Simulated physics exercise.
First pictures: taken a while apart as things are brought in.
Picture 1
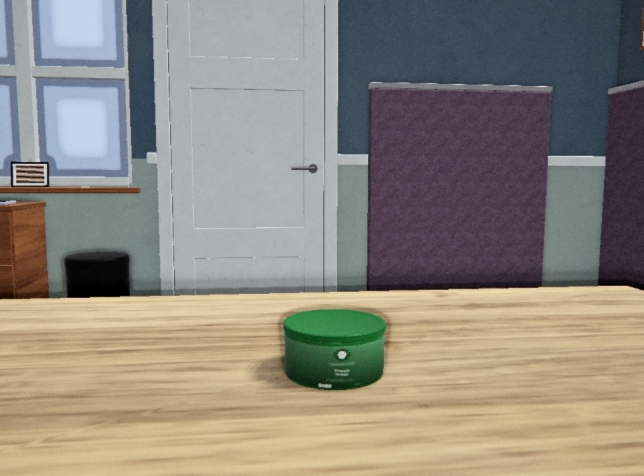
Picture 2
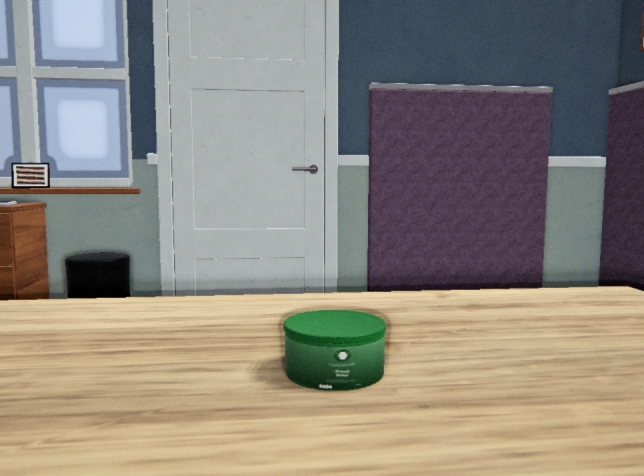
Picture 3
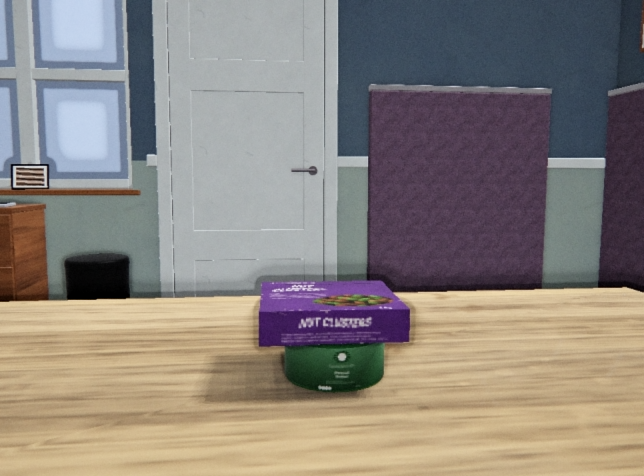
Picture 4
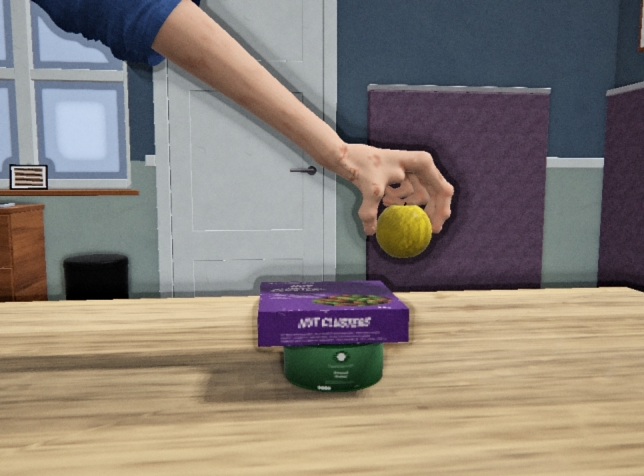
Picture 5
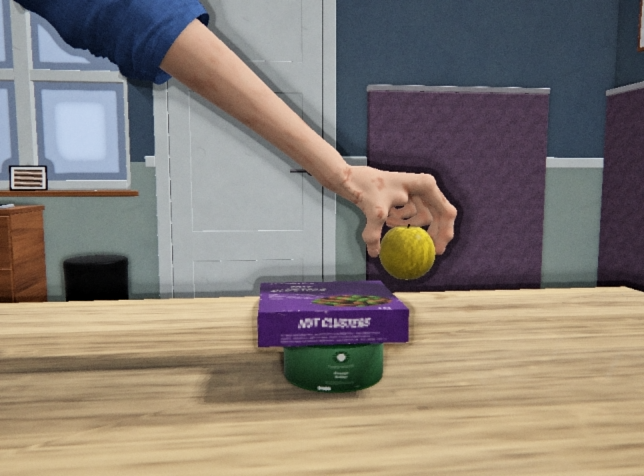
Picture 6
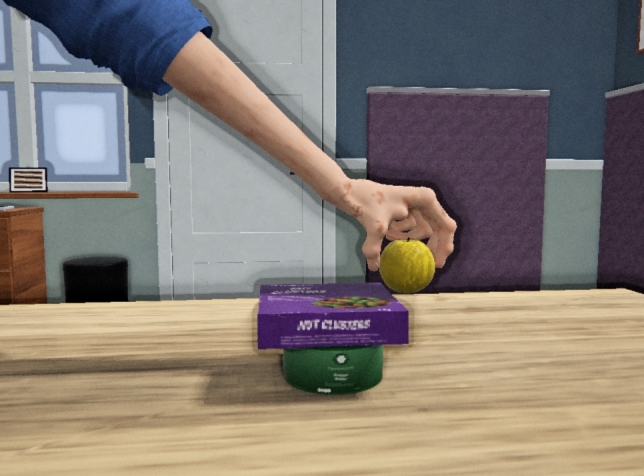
A purple packet appeared on top of a green tub on the wooden table, then a hand reached in from the left and lowered a yellow apple to the packet's right edge.
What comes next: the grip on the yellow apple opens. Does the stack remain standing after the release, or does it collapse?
The stack collapses.
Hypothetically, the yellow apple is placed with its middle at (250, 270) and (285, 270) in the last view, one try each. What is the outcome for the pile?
Case one: The pile topples; case two: It stands firm.
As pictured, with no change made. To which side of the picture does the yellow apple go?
Rightwards.
Then, 0.30 s on from there, yellow apple now fallen.
Then, 0.40 s on from there, things are still on the move.
In the end, fallen, yellow apple; the other 2 unmoved. At the end, from the last picture's camera, yellow apple near (453, 349). The pile comes apart.
